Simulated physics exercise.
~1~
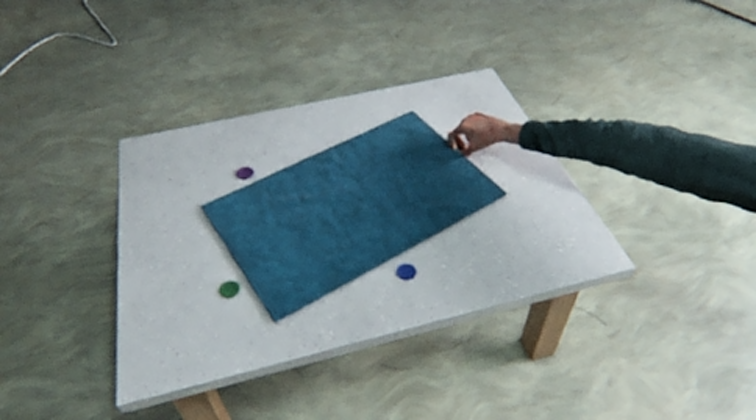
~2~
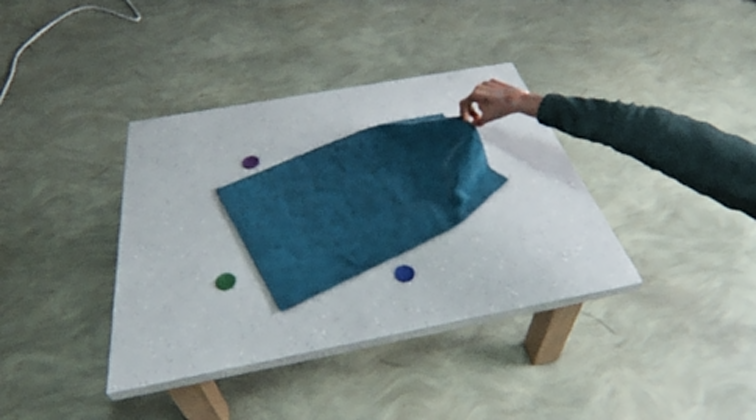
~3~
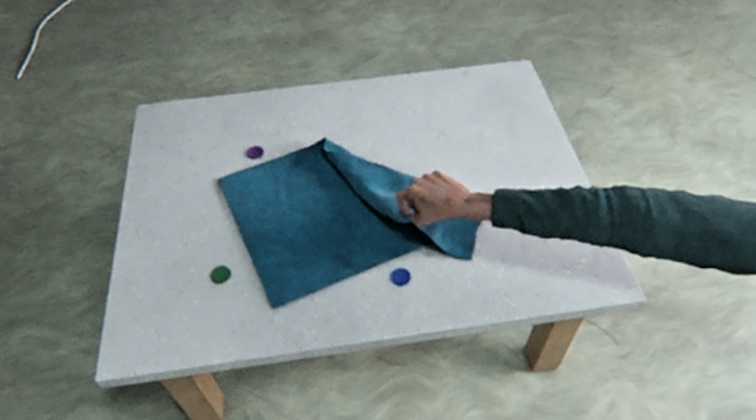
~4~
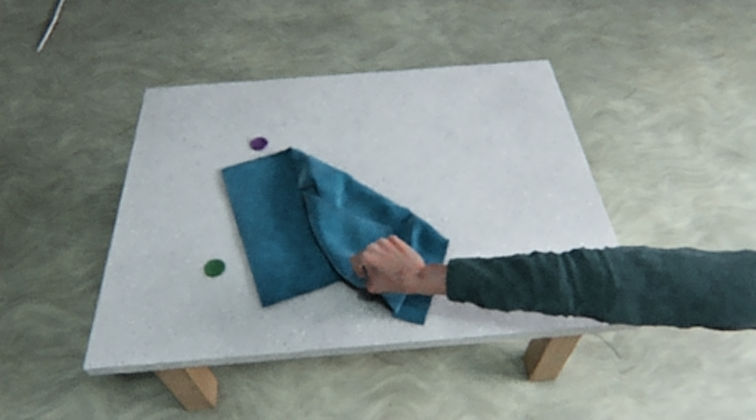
On a pale tabletop with wooden legs, a blue-green napkin lies flat among three small round pieces, one purple, one green and one blue. A hand in a dark green sleeve reaches in from the right and pinches the napkin's far right corner. It lifts the corner, then draws it toward the near side, folding the cloth over itself. The hand continues down and to the left, bringing the bunched fold over the blue badge. At the end, the badge is hidden beneath the rumpled cloth, the hand still on it, while the purple lid and green cap remain uncovered.
